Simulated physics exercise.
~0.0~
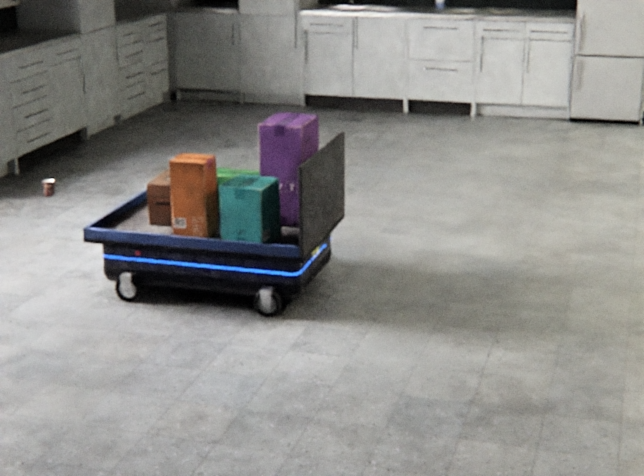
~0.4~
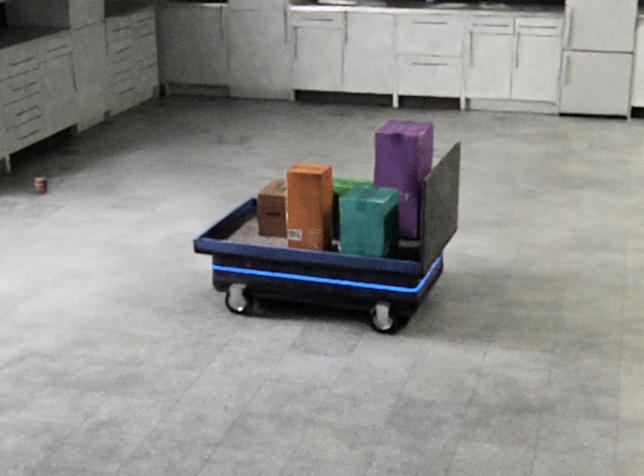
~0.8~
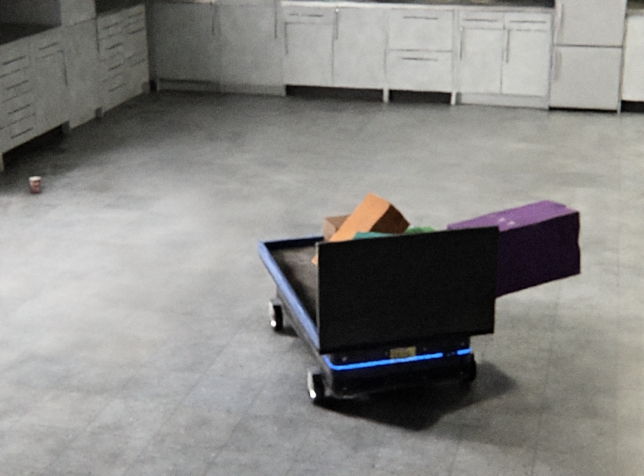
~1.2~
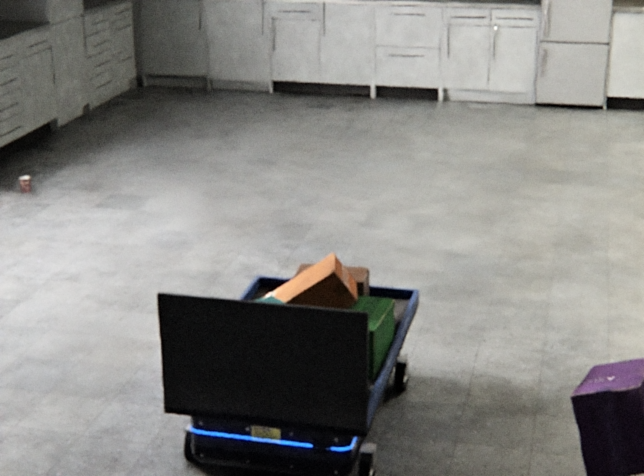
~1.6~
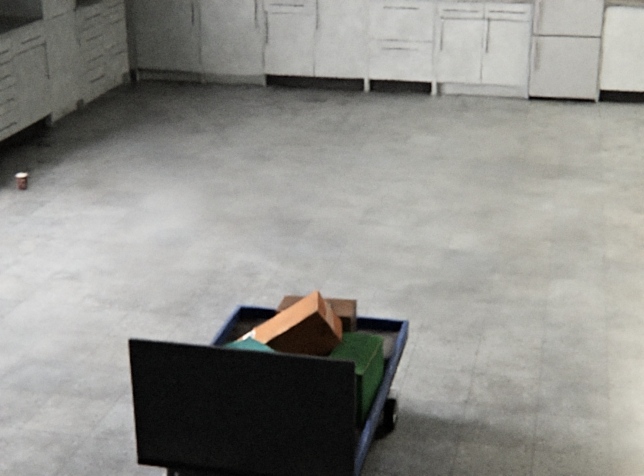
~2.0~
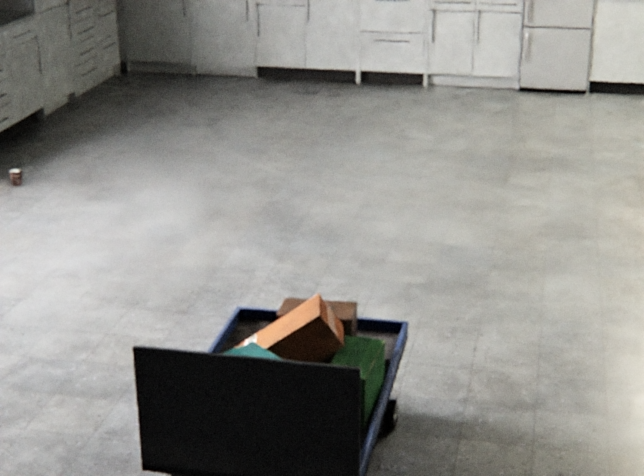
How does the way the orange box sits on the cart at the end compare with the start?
At the start the orange box stands upright on the cart. By the end it is tipped over at a slant, leaning among the other items.
